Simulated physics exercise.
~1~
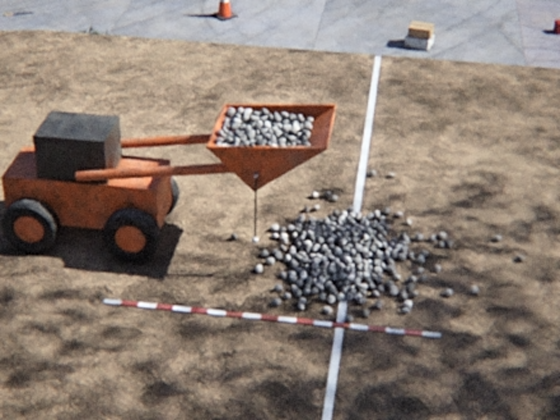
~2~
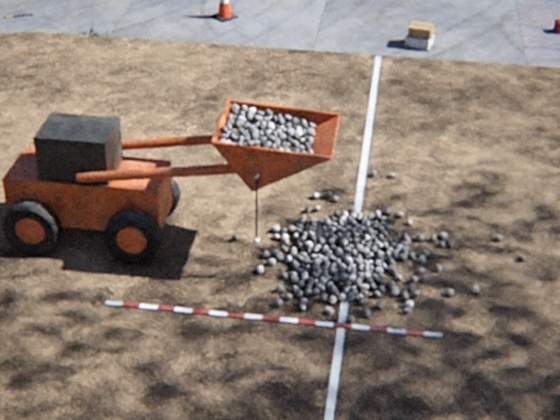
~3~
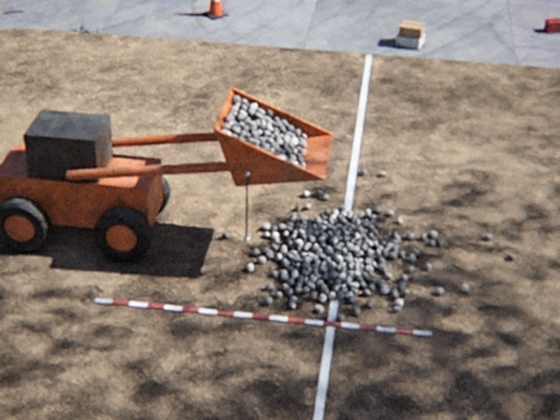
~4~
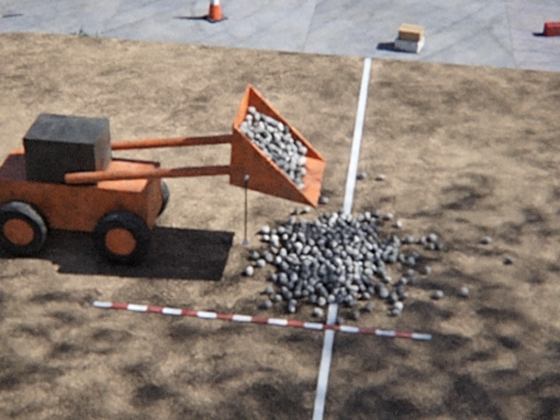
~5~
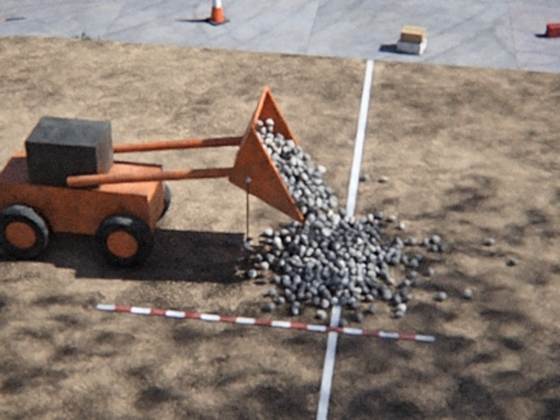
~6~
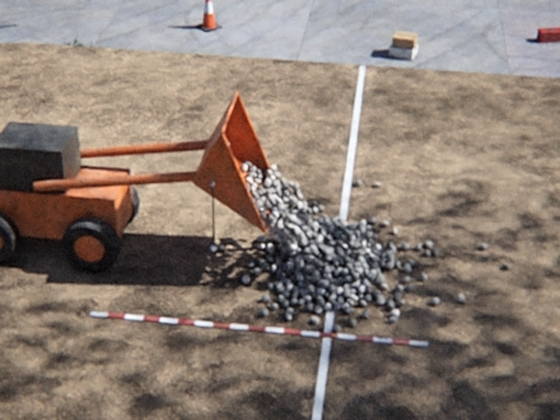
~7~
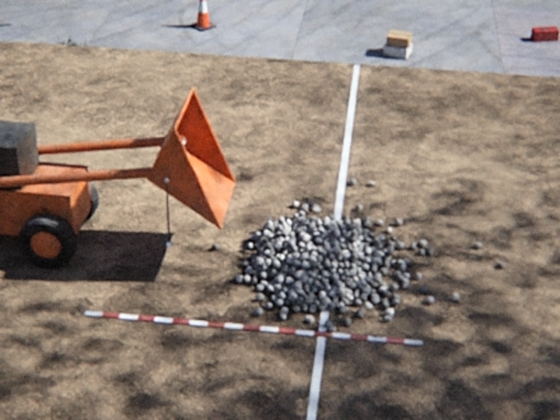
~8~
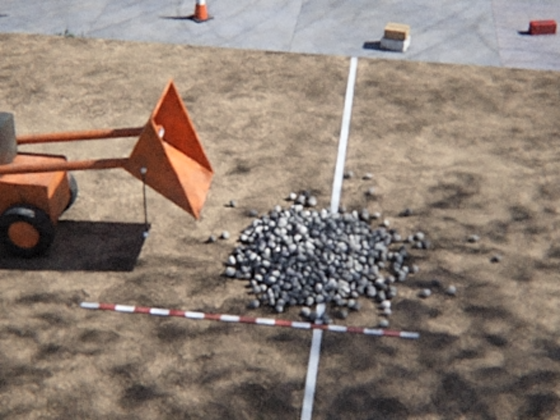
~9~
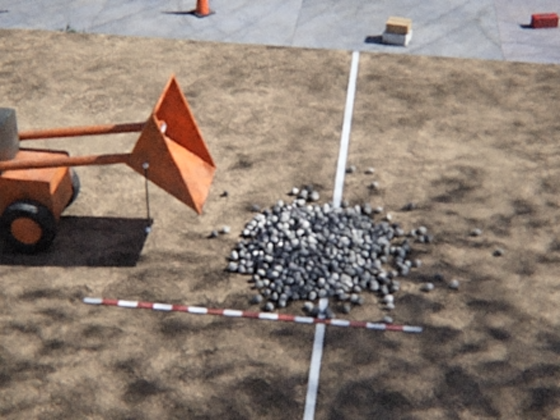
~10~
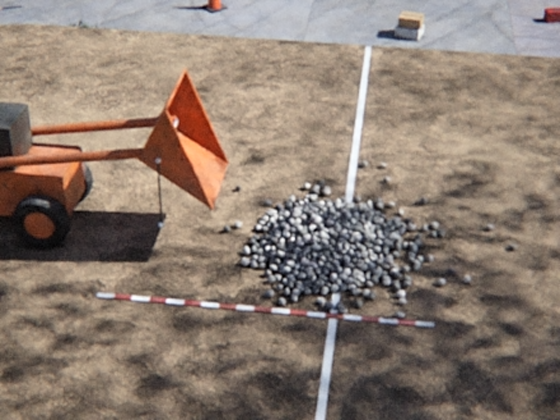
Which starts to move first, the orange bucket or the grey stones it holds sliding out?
The orange bucket moves first, tipping forward while the stones still rest in it. The stones slide out onto the heap only once it is steeply tilted.
